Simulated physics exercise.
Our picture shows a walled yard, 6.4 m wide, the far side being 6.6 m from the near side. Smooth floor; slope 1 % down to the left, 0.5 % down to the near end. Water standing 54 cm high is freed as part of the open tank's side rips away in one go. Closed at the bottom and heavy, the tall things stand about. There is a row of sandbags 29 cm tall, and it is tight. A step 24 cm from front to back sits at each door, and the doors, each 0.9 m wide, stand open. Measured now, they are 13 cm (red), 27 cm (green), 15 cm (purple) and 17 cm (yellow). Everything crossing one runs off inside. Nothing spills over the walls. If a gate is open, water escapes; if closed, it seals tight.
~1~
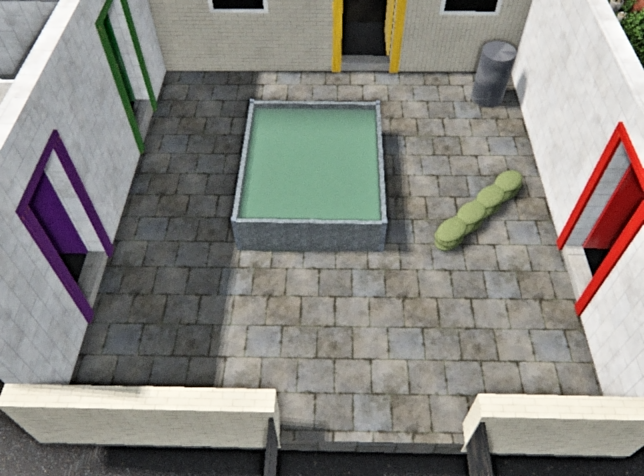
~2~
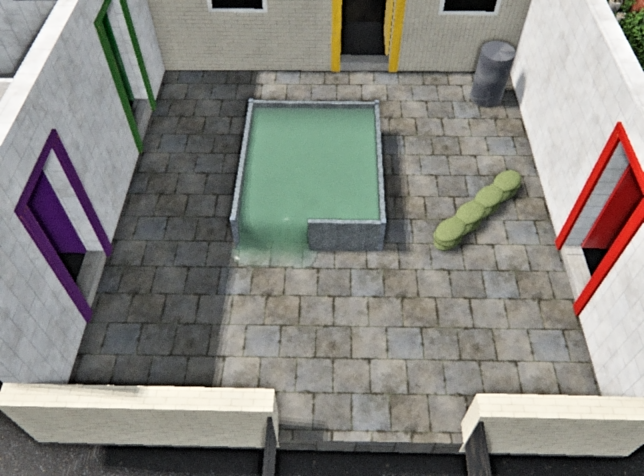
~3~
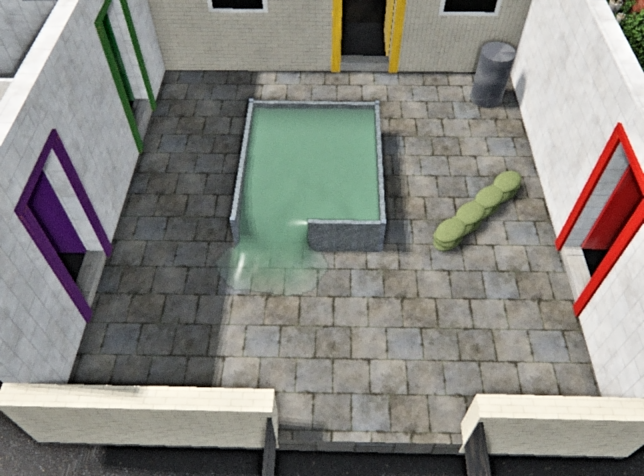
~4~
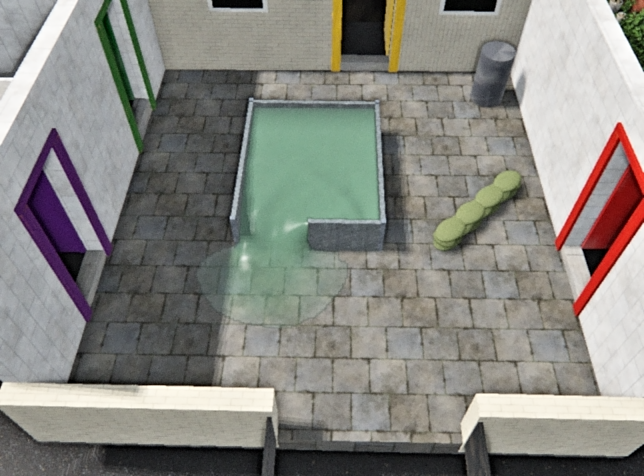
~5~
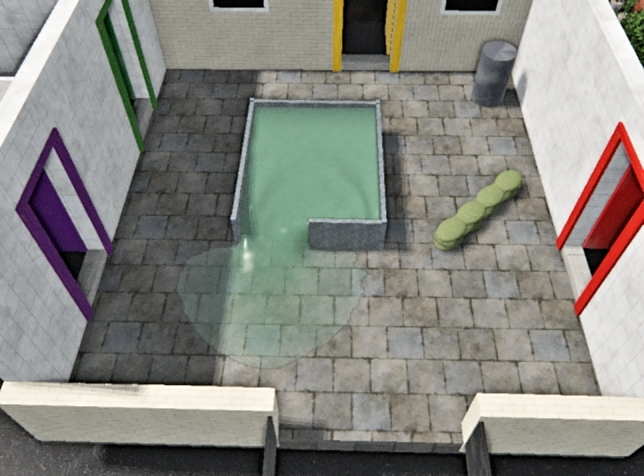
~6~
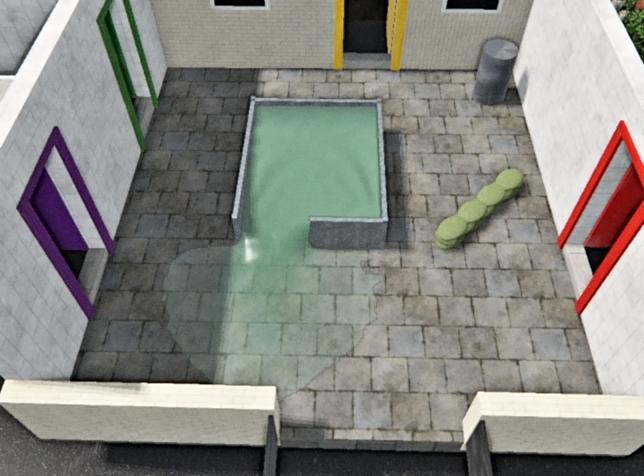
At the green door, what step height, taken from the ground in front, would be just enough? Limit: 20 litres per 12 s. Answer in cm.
6 cm.
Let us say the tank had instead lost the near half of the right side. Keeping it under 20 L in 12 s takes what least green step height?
Then the minimum is about 11.0 cm.
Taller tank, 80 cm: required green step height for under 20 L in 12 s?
Some 9.5 cm.
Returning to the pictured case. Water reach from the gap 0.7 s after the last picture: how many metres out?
About 3.0 metres out.
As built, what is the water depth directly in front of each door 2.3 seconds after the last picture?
Depths in cm: Red 0, green 0, purple 13, yellow 0.
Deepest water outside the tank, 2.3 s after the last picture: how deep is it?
Around 31 centimetres.
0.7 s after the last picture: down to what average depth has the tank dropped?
Around 41 centimetres.
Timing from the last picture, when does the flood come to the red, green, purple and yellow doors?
Door red: 8.5 seconds; door green: 3.6 seconds; door purple: 1.1 seconds; door yellow: 6.5 seconds.
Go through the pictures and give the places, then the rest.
The open tank at (312, 160) is whole and still, 54 cm deep; the green door at (132, 80) is dry, in the first frame.
The front is at (286, 262), 0.3 m from the gap at (274, 239); 0.2 m2 of floor is wet, 54 cm left at the back, in the second frame.
The front is at (262, 287), 0.7 m from the gap at (274, 240); 0.8 m2 of floor is wet, 54 cm left at the back, in the third frame.
The gap is at (274, 240), the front 1.2 m out at (286, 322); the back of the open tank holds 54 cm, in the fourth frame.
Water pours out at (275, 239) and has run 1.8 m, to (255, 360); about 5 cm deep outside, 54 cm at the back, in the fifth frame.
Water pours out at (276, 237) and has run 2.2 m, to a hidden place; about 4 cm deep outside, 54 cm at the back; the green door at (133, 77), 3.4 m from the gap, is still 3.0 m from the nearest water, in the sixth frame.
Then, 0.7 s after the last picture water covers 20 % of the floor, deepest (32 cm) near (263, 253); it has not reached the green door.
Then, 2.3 s after the last picture water covers 25 % of the floor, deepest (31 cm) near (61, 411); it has not reached the green door.
Then, 11.3 s after the last picture water covers 80 % of the floor, deepest (12 cm) near (61, 411); 9 cm at the green door, 0 litres in over its 27 cm step.
At the green door as built, the water peaked near 11 cm, 8.7 s after the last picture.
With a step of 5 cm, 31 litres would have come in within the 12 s; with 7 cm, 13 litres. So under 20 litres takes about 6 cm.
